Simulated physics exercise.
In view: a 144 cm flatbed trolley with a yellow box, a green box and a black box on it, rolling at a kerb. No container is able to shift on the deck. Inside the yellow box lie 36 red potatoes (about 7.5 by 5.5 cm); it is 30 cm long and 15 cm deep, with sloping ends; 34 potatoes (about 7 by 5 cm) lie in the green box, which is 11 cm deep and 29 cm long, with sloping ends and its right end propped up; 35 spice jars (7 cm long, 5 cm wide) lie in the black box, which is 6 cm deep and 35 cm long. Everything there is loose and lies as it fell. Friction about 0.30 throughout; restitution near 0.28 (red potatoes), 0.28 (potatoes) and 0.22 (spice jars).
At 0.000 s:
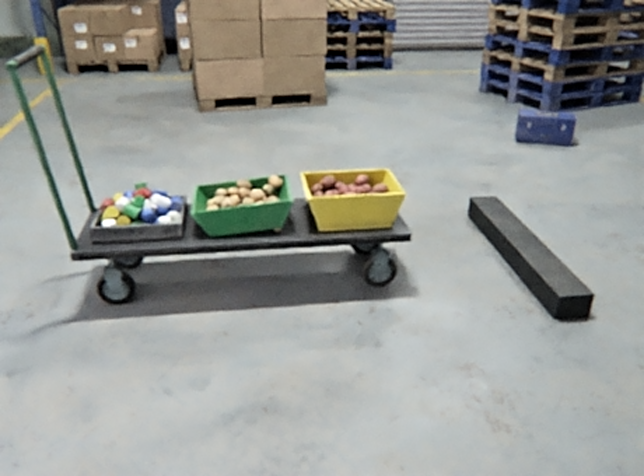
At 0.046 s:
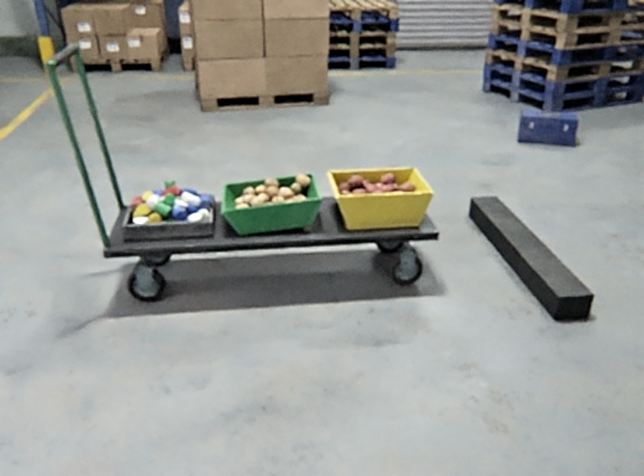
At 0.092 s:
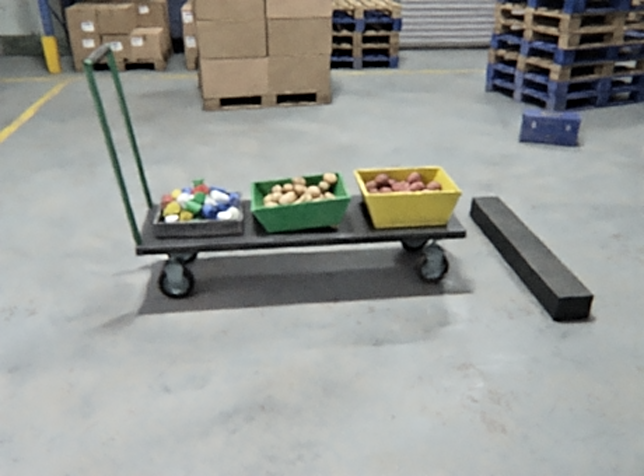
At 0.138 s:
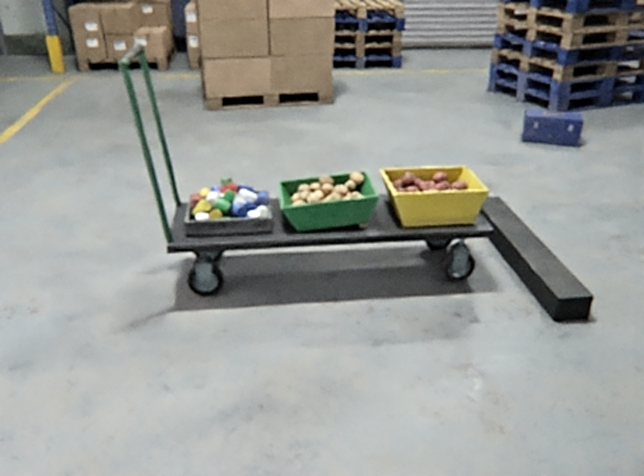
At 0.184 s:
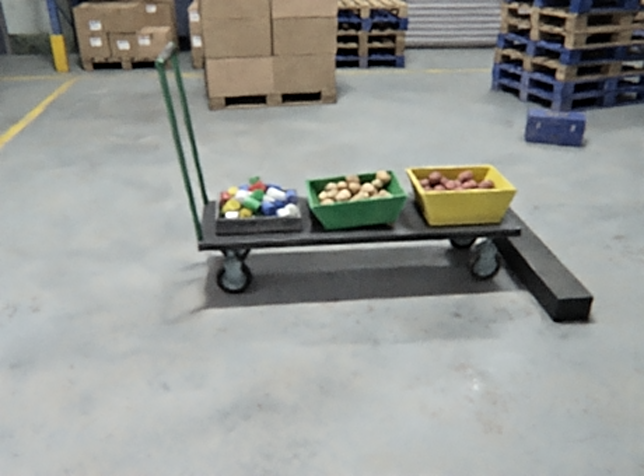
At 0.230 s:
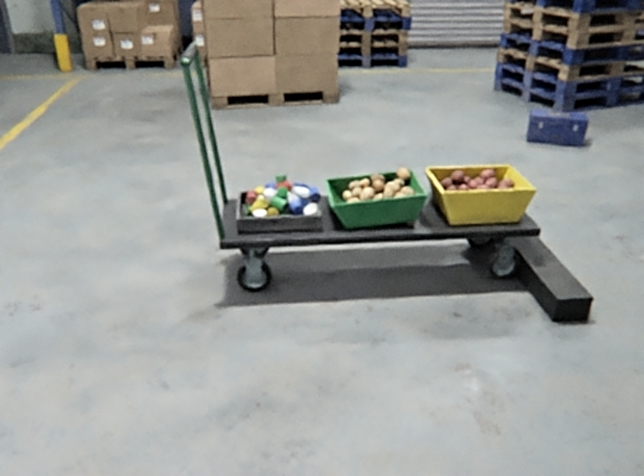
A flatbed trolley carrying a black box of colourful jars, a green box of round brown items and a yellow box of red potatoes rolled steadily right across the warehouse floor, up to a dark kerb.
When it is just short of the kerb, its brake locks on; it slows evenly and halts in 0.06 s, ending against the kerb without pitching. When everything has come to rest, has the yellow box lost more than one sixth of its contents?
No - A sixth is not crossed.
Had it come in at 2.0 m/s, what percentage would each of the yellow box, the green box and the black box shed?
Yellow box 0 %, green box 0 %, black box 30 %.
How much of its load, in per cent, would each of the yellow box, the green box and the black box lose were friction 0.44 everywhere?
In that setup yellow box sheds 0 percent, green box sheds 10 percent, and black box sheds 40 percent.
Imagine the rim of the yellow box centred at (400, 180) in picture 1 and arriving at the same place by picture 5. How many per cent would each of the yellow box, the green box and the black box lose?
That would give yellow box 0 %, green box 0 % and black box 10 %.
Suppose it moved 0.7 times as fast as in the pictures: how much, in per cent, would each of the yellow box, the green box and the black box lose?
Yellow box 0, green box 0, black box 30 per cent.
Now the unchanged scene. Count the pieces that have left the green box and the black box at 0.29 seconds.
The green box is at about 0 and the black box at about 3.
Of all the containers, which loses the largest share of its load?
The black box is the one.
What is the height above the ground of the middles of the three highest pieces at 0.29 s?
Mean height: Some 48 cm.
After 0.29 s, the yellow box has all 36, the green box has all 34 and the black box is down by 3 of 35.
After 0.41 s, the yellow box has all 36, the green box is down by 2 of 34 and the black box is down by 9 of 35.
After 0.64 s, the yellow box is down by 1 of 36, the green box is down by 3 of 34 and the black box is down by 13 of 35.
Final count (at 1.15 s), the yellow box is down by 1 of 36, the green box is down by 3 of 34 and the black box is down by 13 of 35. Asked share, 1 of 36, 3 per cent.
